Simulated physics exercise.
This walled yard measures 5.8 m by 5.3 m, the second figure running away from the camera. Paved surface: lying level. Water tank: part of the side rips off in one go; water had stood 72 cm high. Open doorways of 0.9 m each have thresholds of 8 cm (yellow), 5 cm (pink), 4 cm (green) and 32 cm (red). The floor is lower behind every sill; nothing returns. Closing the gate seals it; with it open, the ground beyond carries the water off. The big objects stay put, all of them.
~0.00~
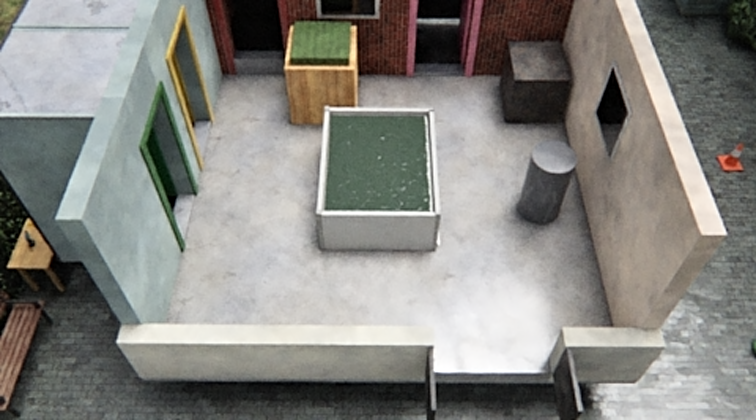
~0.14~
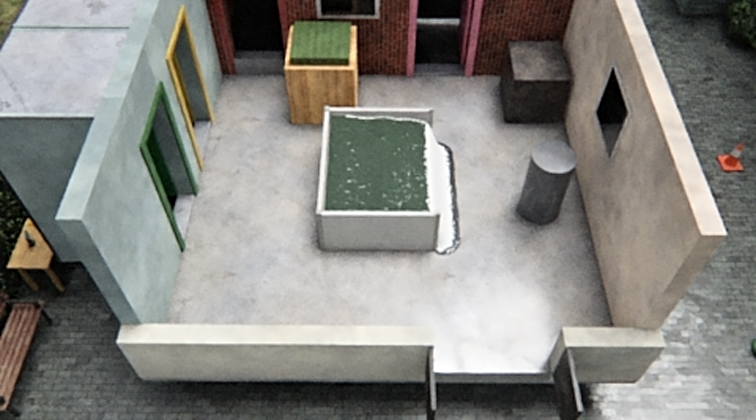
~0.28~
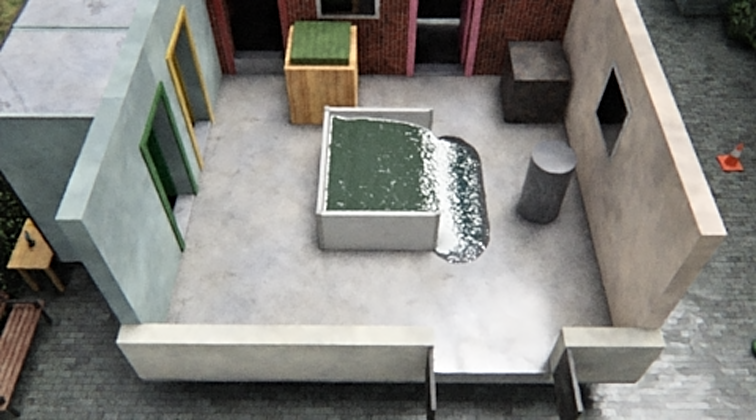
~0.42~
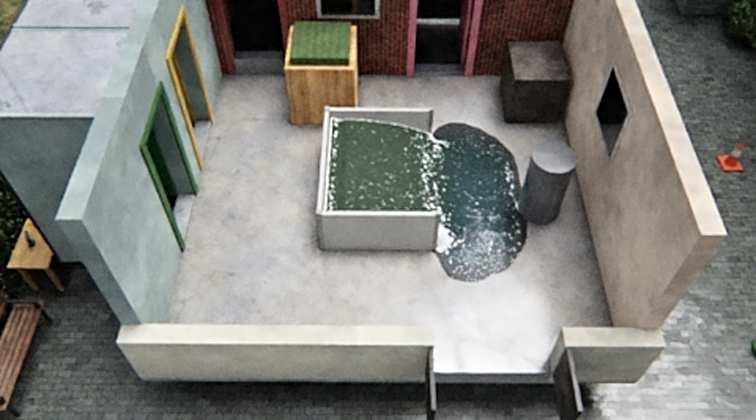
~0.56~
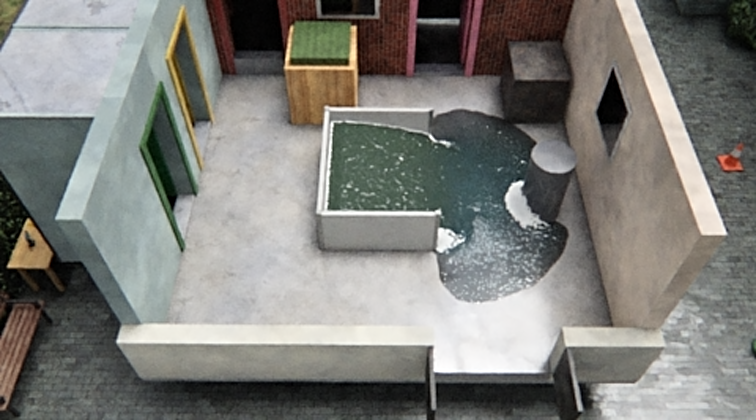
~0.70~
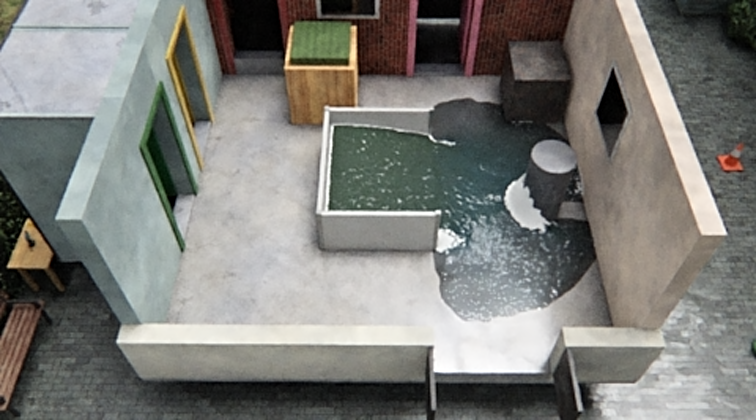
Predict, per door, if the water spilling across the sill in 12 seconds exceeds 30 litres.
In the end at the yellow door the amount will not overshoot the limit, at the pink door the amount will overshoot the limit, at the green door the amount will not overshoot the limit, at the red door the amount will not overshoot the limit.
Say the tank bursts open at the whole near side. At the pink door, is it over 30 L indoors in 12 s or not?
Measured against that limit, the pink door stays within it.
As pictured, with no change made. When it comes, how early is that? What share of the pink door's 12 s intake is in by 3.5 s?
By that time, around 25 per cent.
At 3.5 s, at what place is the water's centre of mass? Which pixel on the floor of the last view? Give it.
I'd put it close to (486, 203).
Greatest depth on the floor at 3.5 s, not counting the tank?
Roughly 26 cm.
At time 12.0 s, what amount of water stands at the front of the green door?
The depth comes to around 5.5 centimetres.
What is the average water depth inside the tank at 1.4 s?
The average depth is around 27 cm.
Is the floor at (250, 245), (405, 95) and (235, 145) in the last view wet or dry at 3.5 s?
Well, the first is untouched by it, the next drenched, the last untouched by it.
After 1.4 s water covers 35 % of the floor and is deepest (50 cm) near (565, 130); yellow door not reached, pink door not reached, green door not reached, red door not reached.
After 2.2 s water covers 35 % of the floor and is deepest (42 cm) near (619, 355); yellow door not reached, pink door 4 cm at the sill, 0 L in, green door not reached, red door not reached.
After 3.5 s water covers 60 % of the floor and is deepest (26 cm) near (596, 259); yellow door not reached, pink door 7 cm at the sill, 18 L in, green door not reached, red door not reached.
After 7.0 s water covers 90 % of the floor and is deepest (15 cm) near (160, 352); yellow door 5 cm at the sill, 0 L in, pink door 9 cm at the sill, 61 L in, green door 8 cm at the sill, 1 L in, red door 2 cm at the sill, 0 L in.
After 12.0 s water covers 95 % of the floor and is deepest (8 cm) near (604, 355); yellow door 6 cm at the sill, 1 L in, pink door 7 cm at the sill, 76 L in, green door 5 cm at the sill, 10 L in, red door 7 cm at the sill, 0 L in.
